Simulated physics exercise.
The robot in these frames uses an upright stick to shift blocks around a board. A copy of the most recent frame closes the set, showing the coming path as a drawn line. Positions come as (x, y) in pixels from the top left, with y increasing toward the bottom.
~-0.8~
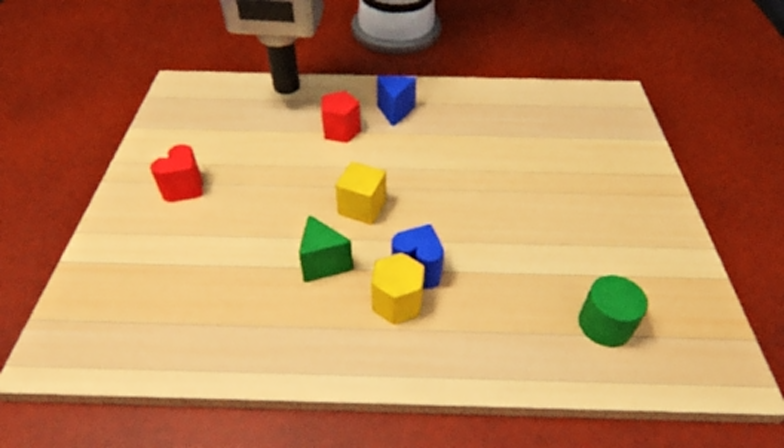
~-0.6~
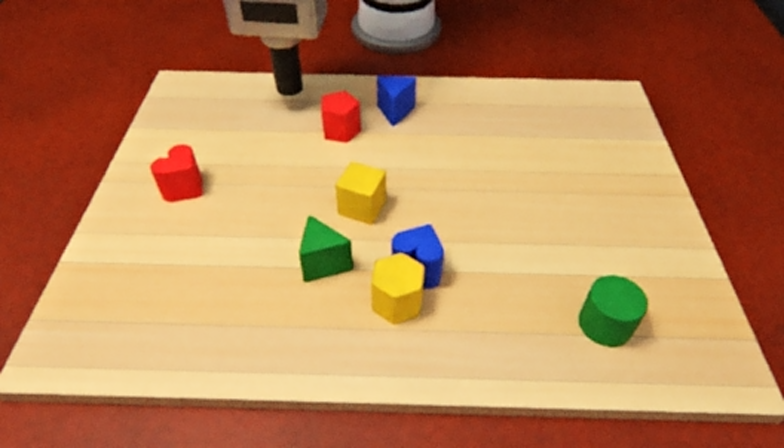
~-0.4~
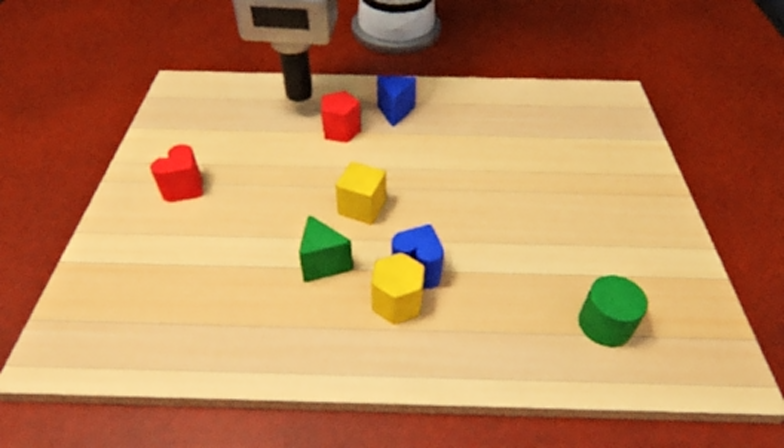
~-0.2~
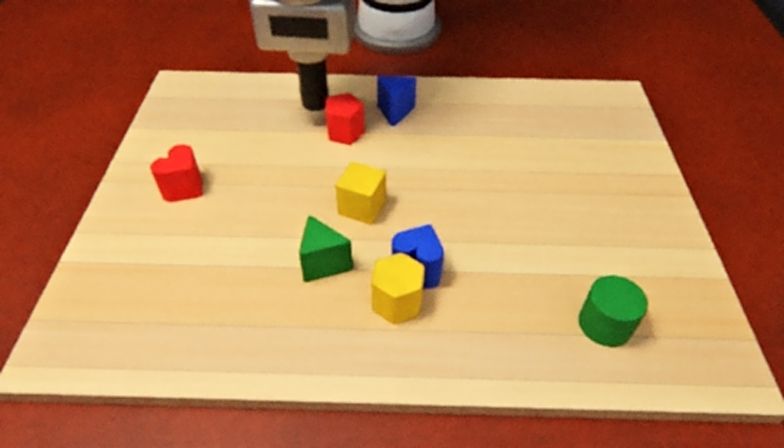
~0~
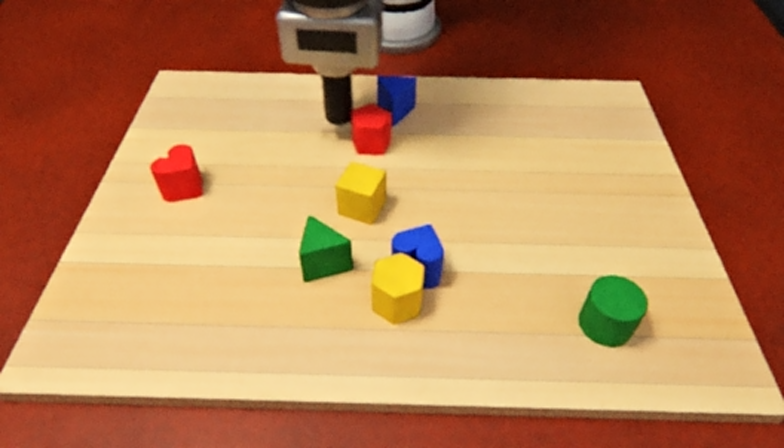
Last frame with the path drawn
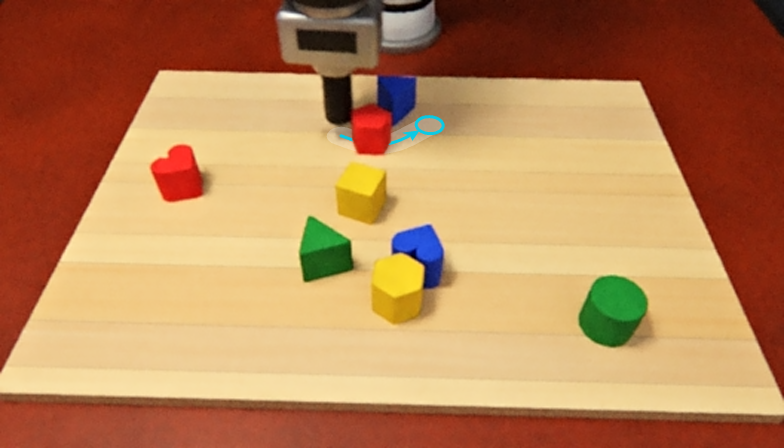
Robot stick moving right along the top of a wooden board, pushing a red pentagonal block right and slightly down.
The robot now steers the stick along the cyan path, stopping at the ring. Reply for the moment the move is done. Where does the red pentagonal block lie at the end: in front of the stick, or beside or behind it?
I think it loses its spot in front.
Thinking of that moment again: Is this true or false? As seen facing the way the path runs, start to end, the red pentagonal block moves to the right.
The statement is true.
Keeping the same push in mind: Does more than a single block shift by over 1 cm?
No, it doesn't check out.
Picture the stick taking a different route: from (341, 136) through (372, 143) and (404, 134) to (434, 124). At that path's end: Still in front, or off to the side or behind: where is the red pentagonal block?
Slipped loose.
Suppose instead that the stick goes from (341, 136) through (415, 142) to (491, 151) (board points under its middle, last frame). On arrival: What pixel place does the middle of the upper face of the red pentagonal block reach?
I think it will end close to (441, 136).
The line goes from (341, 136) via (372, 144) and (404, 138), ending at (430, 125).
The first path, step by step. One third of the way, stick (372, 126); red pentagonal block (405, 123).
Two thirds of the way, stick (405, 120); red pentagonal block (431, 124), turned 35° clockwise.
At the end, stick (431, 107); red pentagonal block (433, 123), turned 55° clockwise; blue triangular piece unmoved.
